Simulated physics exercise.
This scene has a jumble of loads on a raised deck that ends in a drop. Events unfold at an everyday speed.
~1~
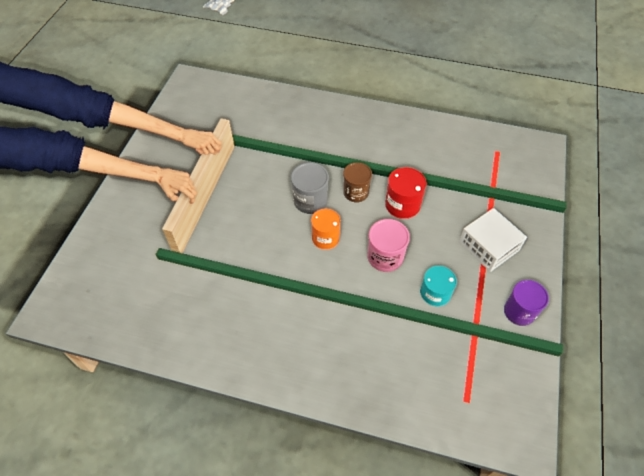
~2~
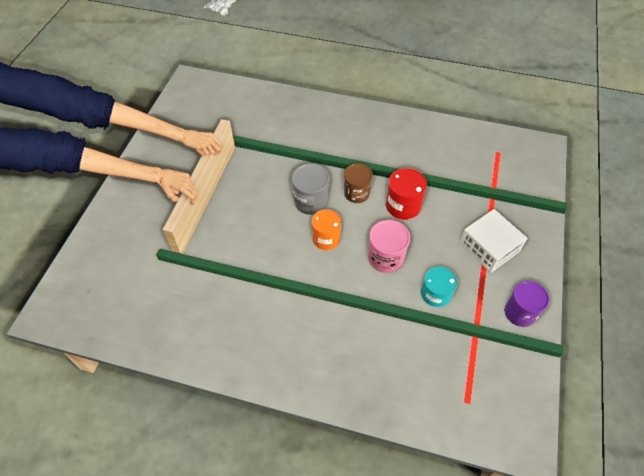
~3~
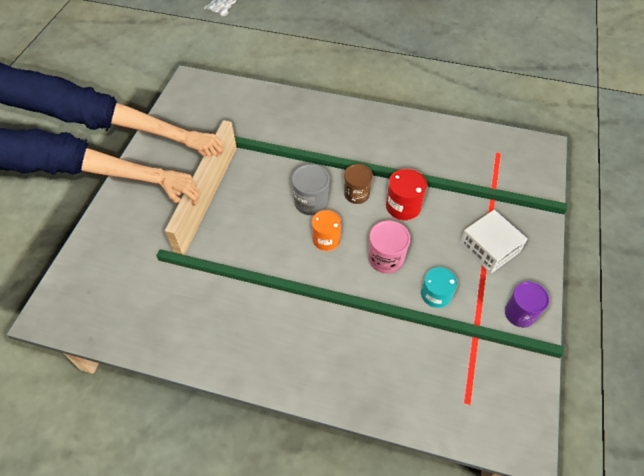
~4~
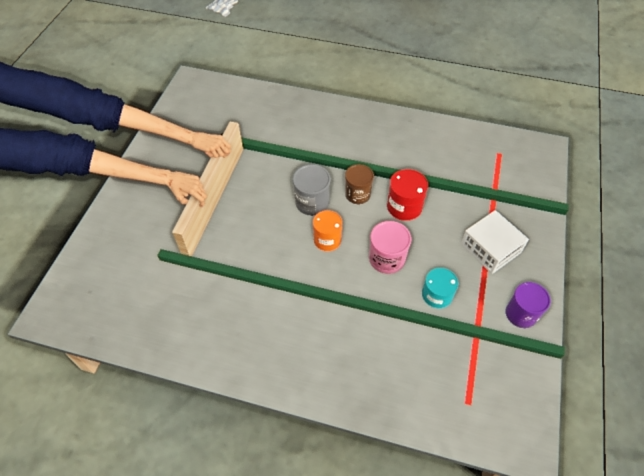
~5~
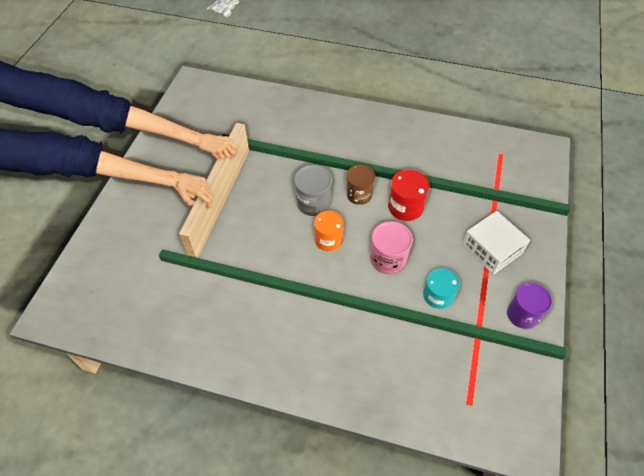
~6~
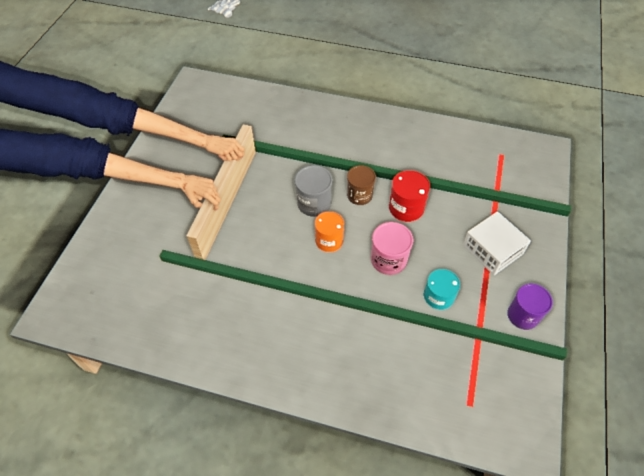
On a grey tabletop between two green rails, several coloured containers and a white crate sit near a red line of tape. Two hands at the left hold a wooden plank, at first nearly still, then slide it slightly right toward the containers, which stay in place untouched.
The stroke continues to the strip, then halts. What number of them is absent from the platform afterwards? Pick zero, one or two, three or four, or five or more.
Zero of them.
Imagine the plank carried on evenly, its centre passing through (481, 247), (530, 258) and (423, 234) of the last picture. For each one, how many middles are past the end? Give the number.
0; 4; 0.
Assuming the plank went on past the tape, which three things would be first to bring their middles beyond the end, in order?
It goes the white crate, after that the purple pail, and finally the red canister.
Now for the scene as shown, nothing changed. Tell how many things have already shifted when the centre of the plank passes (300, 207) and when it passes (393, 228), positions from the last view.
1, then 6.
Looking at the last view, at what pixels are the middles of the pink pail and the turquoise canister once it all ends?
The pink pail stops around (534, 292); the turquoise canister around (500, 313).
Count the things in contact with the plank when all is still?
At rest, 4 are in contact.
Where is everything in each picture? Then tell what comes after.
Purple pail (525, 304); white crate (492, 240); turquoise canister (438, 286); plank (202, 184); tape (485, 258), in the first picture.
White crate (492, 241); red canister (406, 194), in the second picture.
Turquoise canister (439, 288); pink pail (388, 248), in the third picture.
Purple pail (527, 306); grey pail (312, 191), in the fourth picture.
White crate (495, 243); brown pail (360, 185), in the fifth picture.
Purple pail (529, 307); white crate (496, 243); turquoise canister (441, 290); plank (224, 190); tape (488, 262), in the sixth picture.
Early on, none off yet; purple pail at rest near (529, 307); white crate at rest near (496, 243); turquoise canister at rest near (441, 290).
A while later, none off yet; purple pail at rest near (529, 307); white crate at rest near (496, 243); turquoise canister travelled a little near (452, 298).
Finally, the number that fall off is zero.
